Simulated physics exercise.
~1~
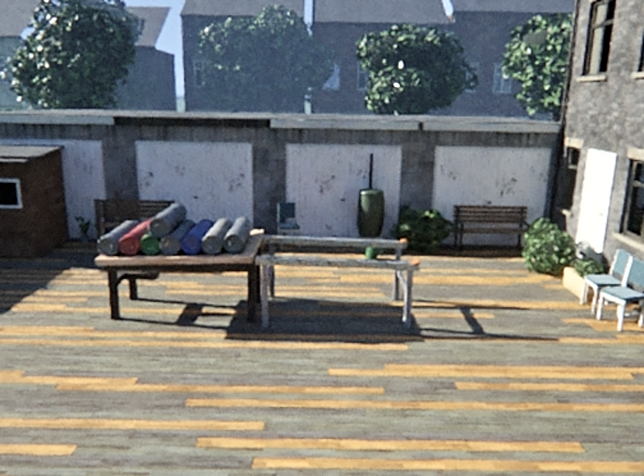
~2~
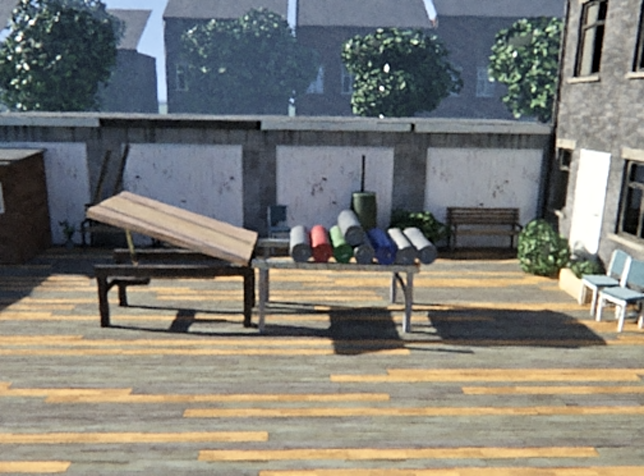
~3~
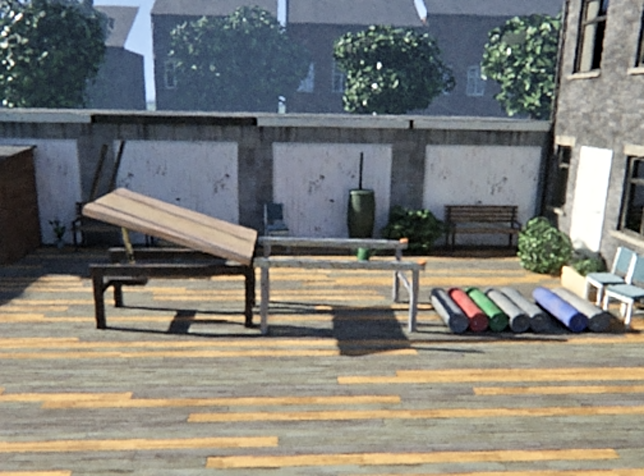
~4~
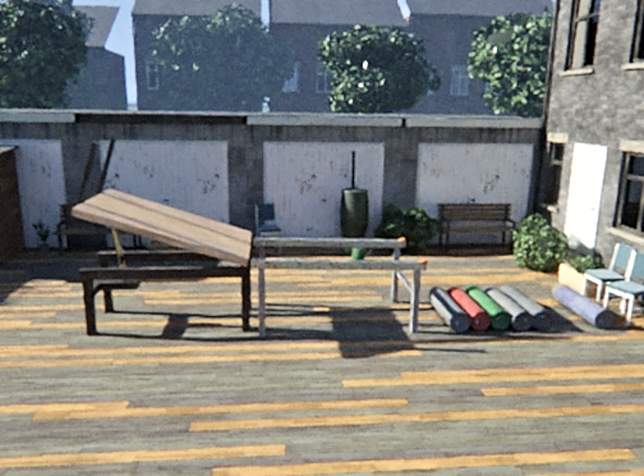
In the video, a wooden deck holding a pile of coloured cylinders tilts down to the right in a yard, and they roll onto the adjoining rack, pass off its far end and come to rest on the ground beside the chairs.
